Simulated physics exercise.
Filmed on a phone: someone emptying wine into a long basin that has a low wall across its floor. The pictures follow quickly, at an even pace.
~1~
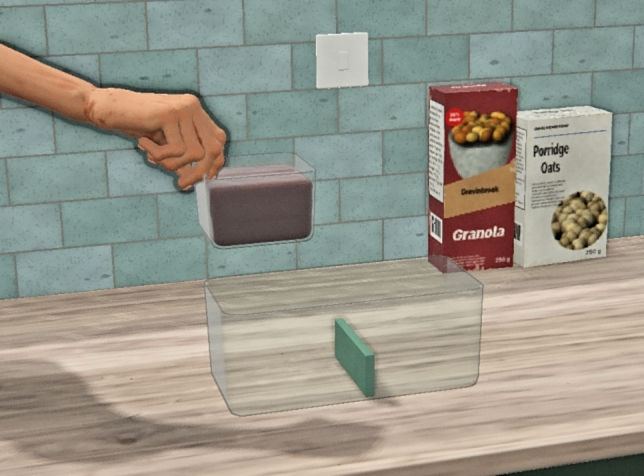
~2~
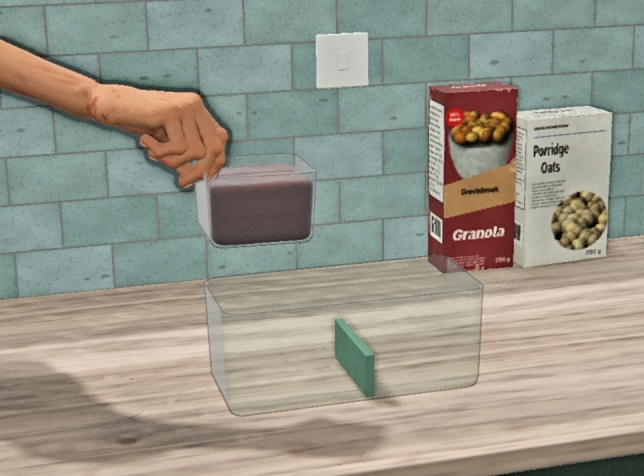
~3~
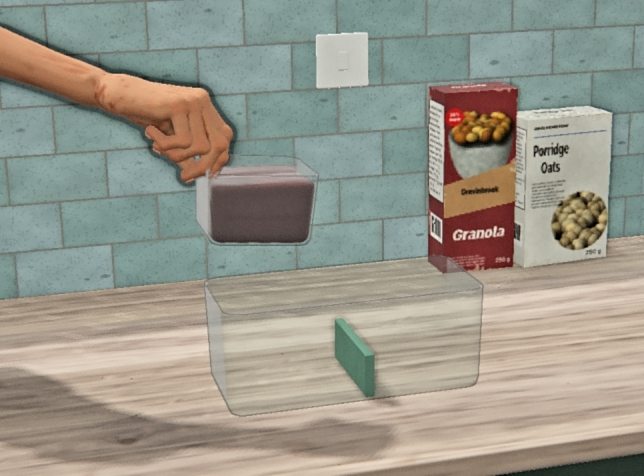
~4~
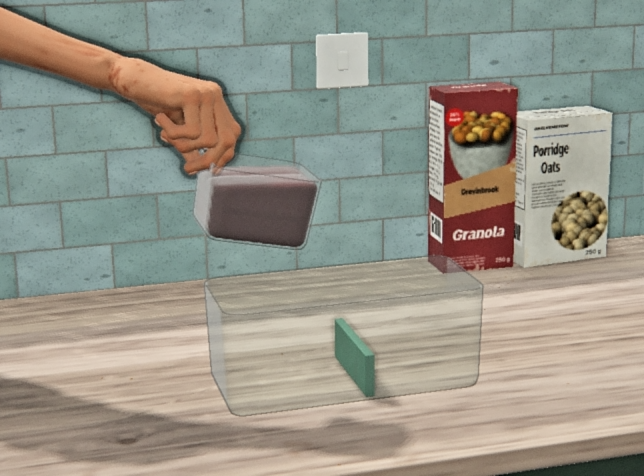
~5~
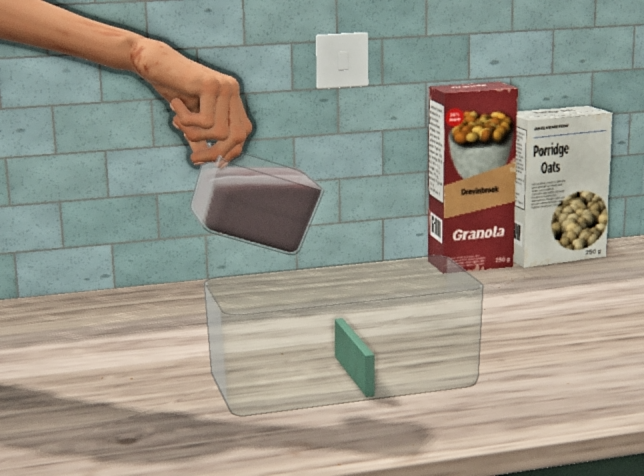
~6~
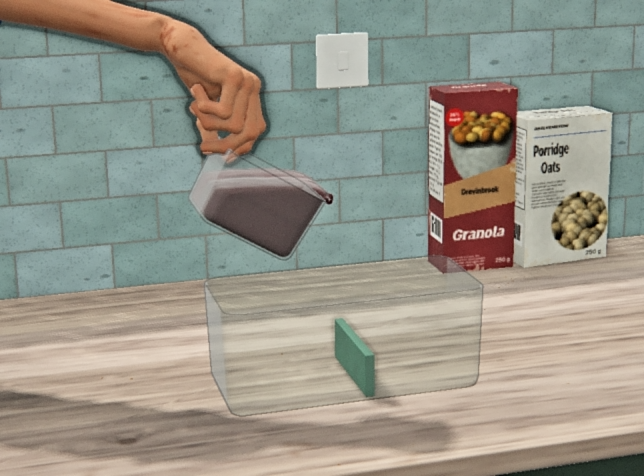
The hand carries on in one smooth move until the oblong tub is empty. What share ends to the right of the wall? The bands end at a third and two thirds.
In the end between a third and two thirds is right of the wall.
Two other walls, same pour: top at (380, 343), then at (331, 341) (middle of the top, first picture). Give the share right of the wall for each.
Roughly 20 per cent, and 80 per cent.
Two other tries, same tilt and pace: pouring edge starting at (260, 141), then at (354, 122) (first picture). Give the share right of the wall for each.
Roughly 5 per cent, and 90 per cent.
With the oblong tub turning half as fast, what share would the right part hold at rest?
Close to 70 per cent.
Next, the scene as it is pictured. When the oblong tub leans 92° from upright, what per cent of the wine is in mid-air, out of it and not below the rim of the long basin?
Near 35 %.
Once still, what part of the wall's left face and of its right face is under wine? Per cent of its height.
Left: 30 %. Right: 50 %.
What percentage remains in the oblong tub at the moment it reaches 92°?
Near 35 %.
A moment on, the oblong tub is tipped on its side and 33 per cent is still to pour, 4 is left of the wall and 31 right of it.
Next, the oblong tub is tipped right over and 7 per cent is still to pour, 27 is left of the wall and 59 right of it.
Then the oblong tub is tipped right over and 0 per cent is still to pour, 40 is left of the wall and 56 right of it.
Later the oblong tub is tipped right over and 0 per cent is still to pour, 42 is left of the wall and 56 right of it.
At rest 42 per cent lies left of the wall, 56 right of it and 2 outside.
